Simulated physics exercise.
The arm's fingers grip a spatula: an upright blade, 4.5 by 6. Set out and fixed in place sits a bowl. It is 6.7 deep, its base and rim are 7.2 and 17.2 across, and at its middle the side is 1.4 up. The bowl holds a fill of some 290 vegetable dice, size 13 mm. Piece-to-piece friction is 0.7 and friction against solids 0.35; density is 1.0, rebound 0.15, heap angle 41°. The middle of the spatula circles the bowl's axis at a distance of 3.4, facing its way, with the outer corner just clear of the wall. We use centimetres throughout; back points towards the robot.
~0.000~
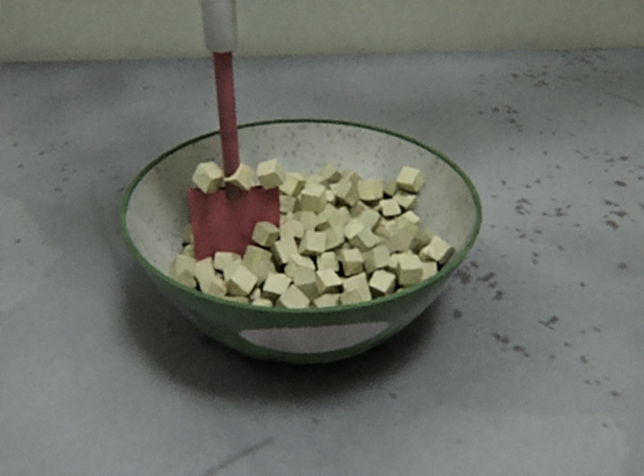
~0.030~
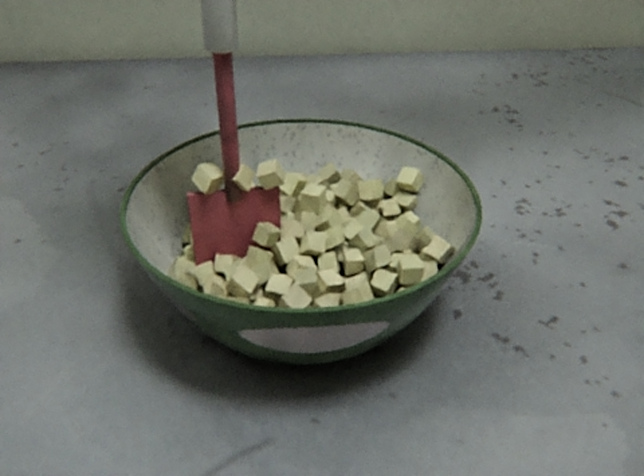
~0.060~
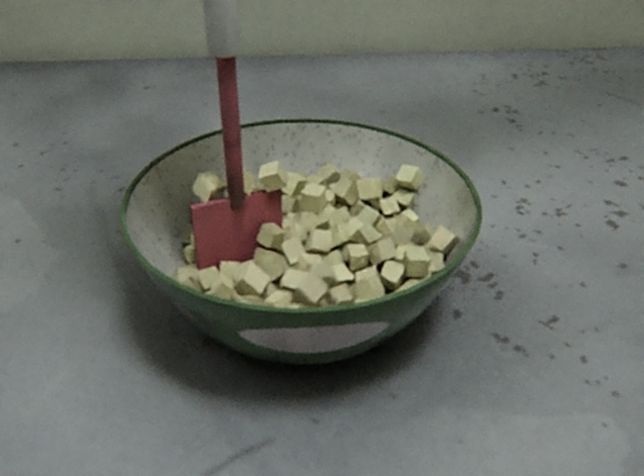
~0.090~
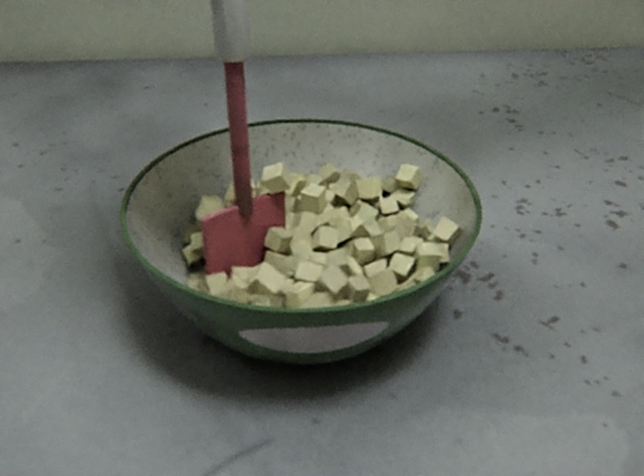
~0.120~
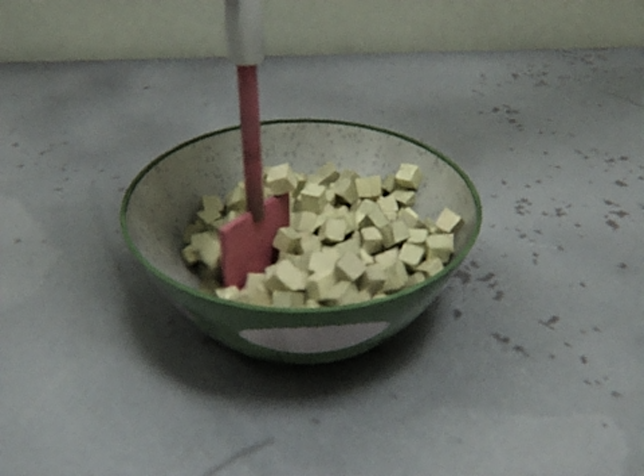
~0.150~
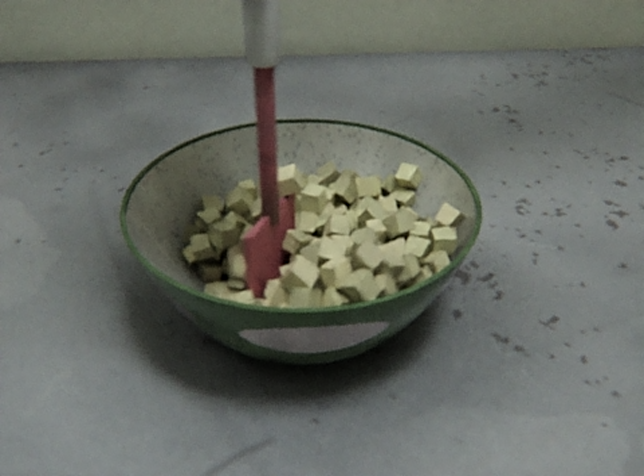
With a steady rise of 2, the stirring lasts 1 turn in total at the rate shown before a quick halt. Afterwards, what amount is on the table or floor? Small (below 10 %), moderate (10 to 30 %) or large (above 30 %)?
Moderate.
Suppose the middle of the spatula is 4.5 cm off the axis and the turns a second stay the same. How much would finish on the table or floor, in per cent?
It would be near 20 per cent.
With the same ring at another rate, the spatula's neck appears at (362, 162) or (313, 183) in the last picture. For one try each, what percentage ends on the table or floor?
It comes to roughly 45 per cent and then 25 per cent.
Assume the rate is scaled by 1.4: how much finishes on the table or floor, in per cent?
About 25 per cent.
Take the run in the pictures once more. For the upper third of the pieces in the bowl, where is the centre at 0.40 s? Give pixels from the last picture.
I'd point to somewhere close to (364, 156).
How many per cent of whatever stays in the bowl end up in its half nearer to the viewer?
About 70 per cent.
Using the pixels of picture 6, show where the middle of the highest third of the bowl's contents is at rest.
Somewhere close to (223, 262).
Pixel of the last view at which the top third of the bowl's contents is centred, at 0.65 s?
The centre is roughly (219, 175).
By 0.40 s, 177° round, highest piece 9 above the table; 276 in the bowl, 6 on the table or floor, 4 in flight or on the tool.
By 0.65 s, 293° round, highest piece 10 above the table; 243 in the bowl, 35 on the table or floor, 8 in flight or on the tool.
By 0.97 s, 0° round, highest piece 10 above the table; 228 in the bowl, 58 on the table or floor.
By 1.67 s, 0° round, highest piece 10 above the table; 228 in the bowl, 58 on the table or floor.
Final count, 228 in the bowl, 58 on the table or floor. That is 20 % on the table or floor.
